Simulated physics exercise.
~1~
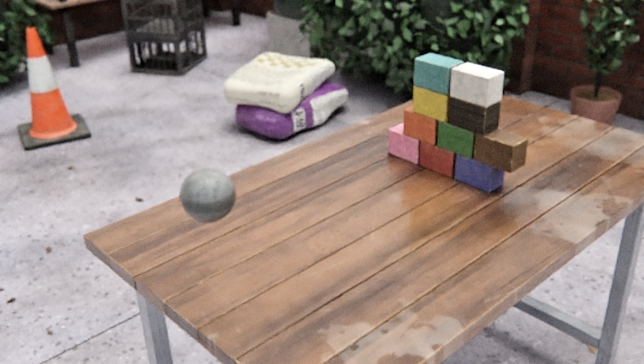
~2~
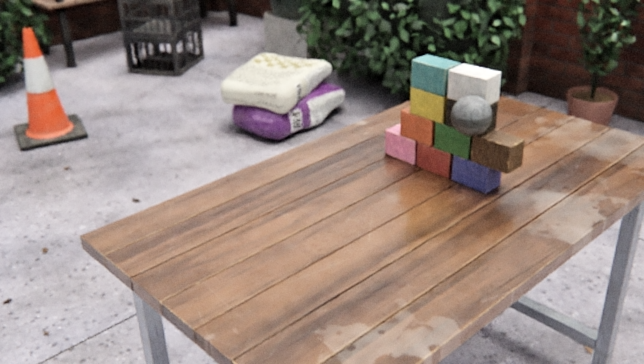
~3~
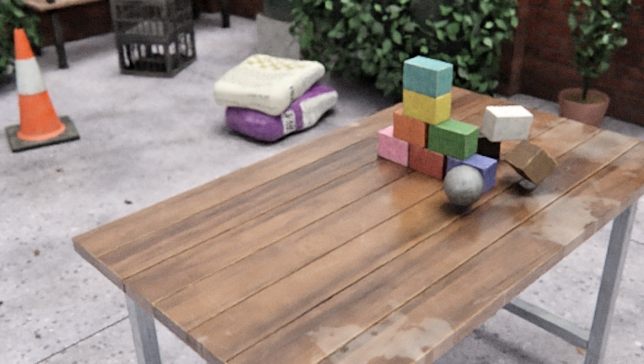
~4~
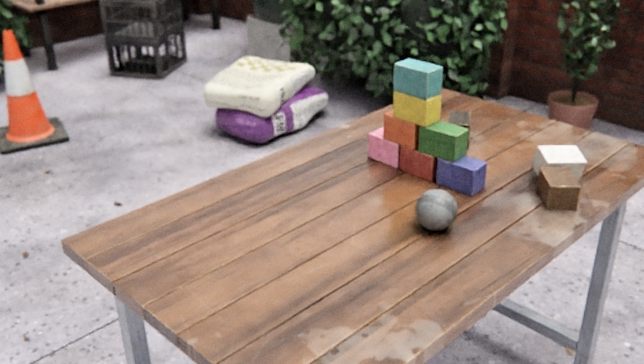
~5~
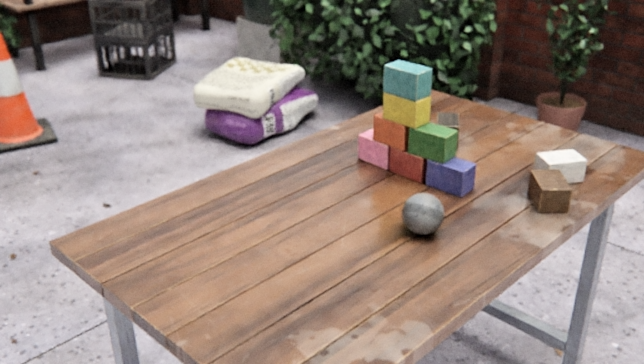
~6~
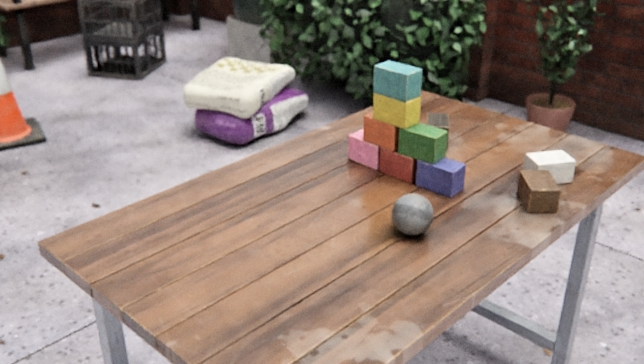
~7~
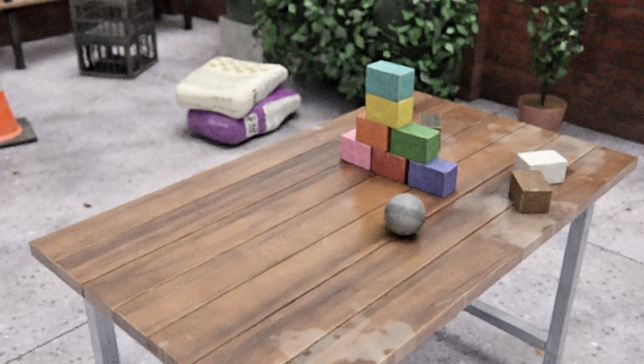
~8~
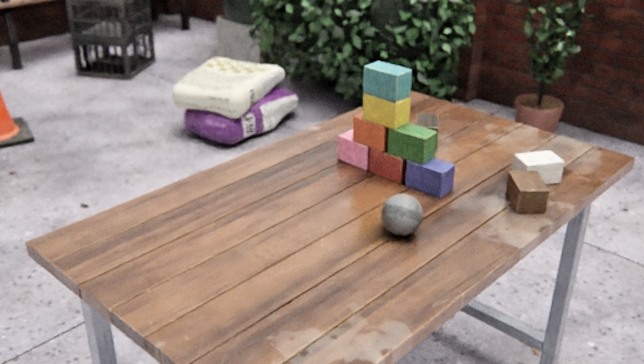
Grey ball flying into stacked coloured blocks on a wooden table, knocking white and brown blocks to the right, most blocks staying stacked.
